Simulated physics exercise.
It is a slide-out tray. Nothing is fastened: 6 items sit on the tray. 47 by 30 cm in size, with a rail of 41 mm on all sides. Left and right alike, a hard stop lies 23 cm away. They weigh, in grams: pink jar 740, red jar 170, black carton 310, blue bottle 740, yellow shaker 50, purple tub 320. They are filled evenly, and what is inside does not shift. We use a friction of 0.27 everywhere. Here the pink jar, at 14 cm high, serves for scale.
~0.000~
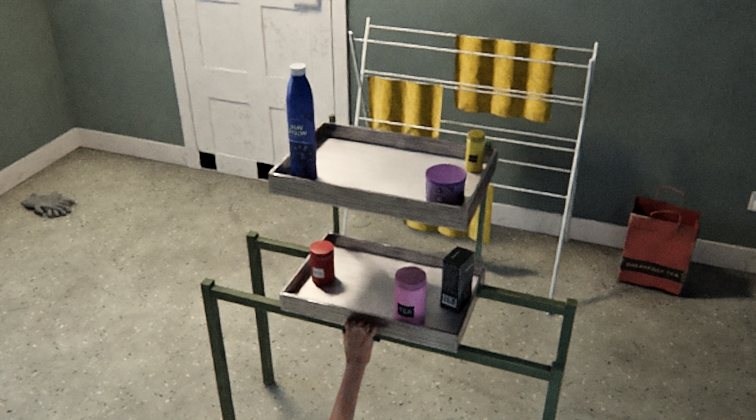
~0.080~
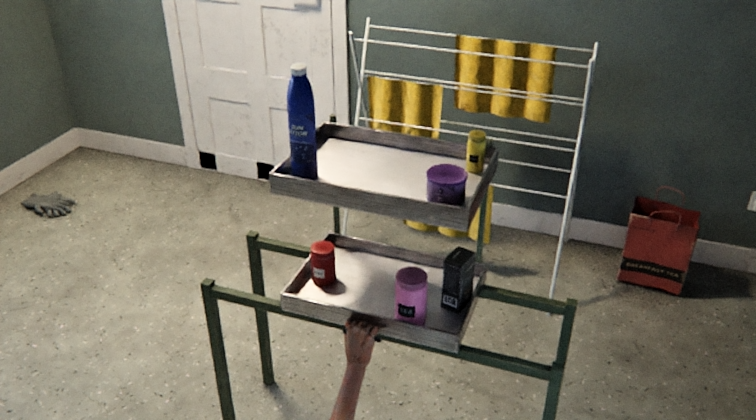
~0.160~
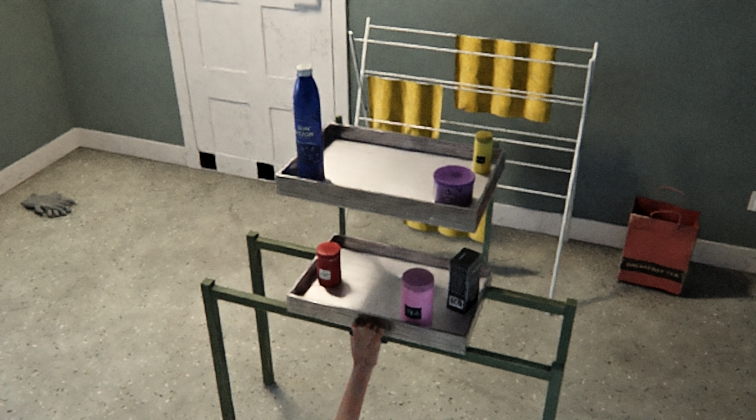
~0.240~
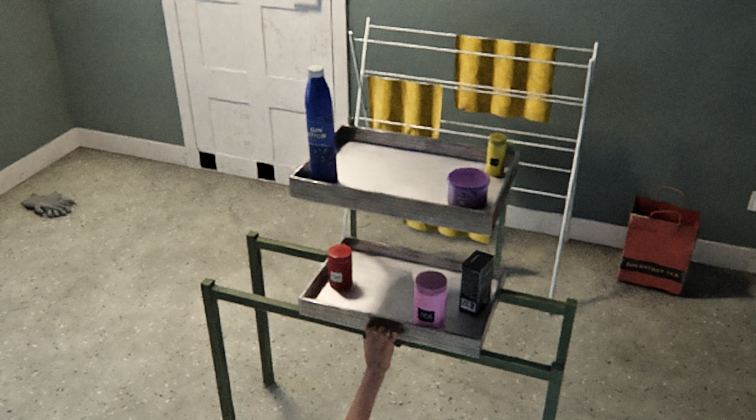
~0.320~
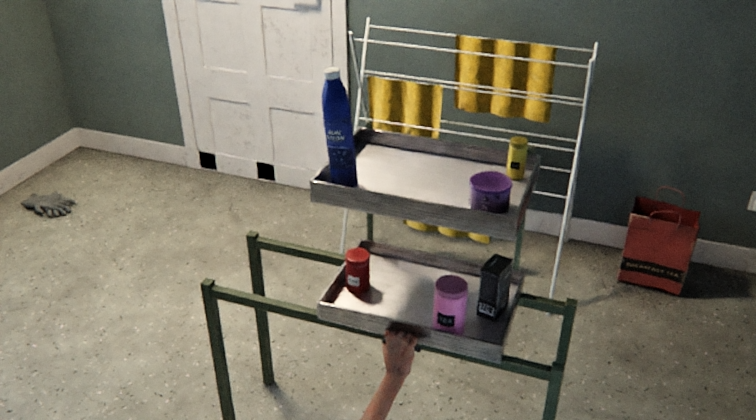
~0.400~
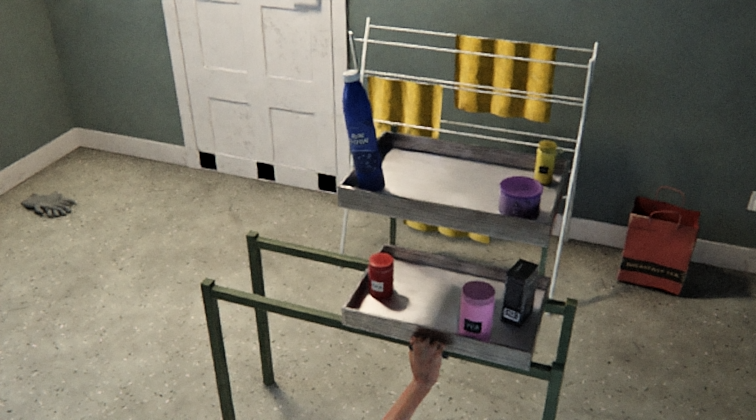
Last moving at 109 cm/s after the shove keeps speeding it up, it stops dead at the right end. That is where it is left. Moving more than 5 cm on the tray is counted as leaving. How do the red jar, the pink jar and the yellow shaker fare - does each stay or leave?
Here is how it goes: The red jar is displaced, the pink jar is displaced, the yellow shaker remains.
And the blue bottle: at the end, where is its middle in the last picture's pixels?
You'll see it about at (490, 202) in the last picture.
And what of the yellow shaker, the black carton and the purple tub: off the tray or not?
Once it all settles, the yellow shaker stays on its surface, the black carton leaves its surface and the purple tub stays on its surface.
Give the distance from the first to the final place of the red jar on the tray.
About 19 cm.
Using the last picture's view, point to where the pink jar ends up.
Near (537, 326).
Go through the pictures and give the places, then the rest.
Tray midway; red jar (323, 263); pink jar (410, 298); yellow shaker (475, 152), in the first picture.
Tray midway; purple tub (446, 186); black carton (458, 280), in the second picture.
Tray 2 cm right; blue bottle (308, 125); purple tub (453, 188), in the third picture.
Tray 5 cm right; blue bottle (321, 127); black carton (476, 284), in the fourth picture.
Tray 11 cm right; blue bottle (339, 129) at 5° to upright; purple tub (490, 194), in the fifth picture.
Tray 18 cm right; red jar (381, 276); pink jar (477, 313); yellow shaker (545, 163), in the sixth picture.
Around 0.50 s, tray 23 cm right; pink jar shifted 4 cm near (516, 322); red jar shifted 4 cm near (416, 284); yellow shaker shifted 2 cm near (578, 168).
Around 0.70 s, tray 23 cm right; red jar shifted 16 cm near (461, 294); pink jar shifted 9 cm near (538, 327); yellow shaker shifted 2 cm near (577, 168).
Around 1.00 s, tray 23 cm right; black carton now off the tray; red jar shifted 19 cm near (470, 296); pink jar shifted 9 cm near (537, 326).
Around 1.30 s, tray 23 cm right; red jar shifted 19 cm near (470, 296); pink jar shifted 9 cm near (537, 326); yellow shaker shifted 2 cm near (577, 168).
Finally (2.5 s), off the tray, black carton; on their side or leaning hard on the tray, blue bottle; not toppled but over 5 cm from the start, pink jar and red jar; the other 2 still in place (within 5 cm). In the last view, red jar near (470, 296), pink jar near (537, 326).
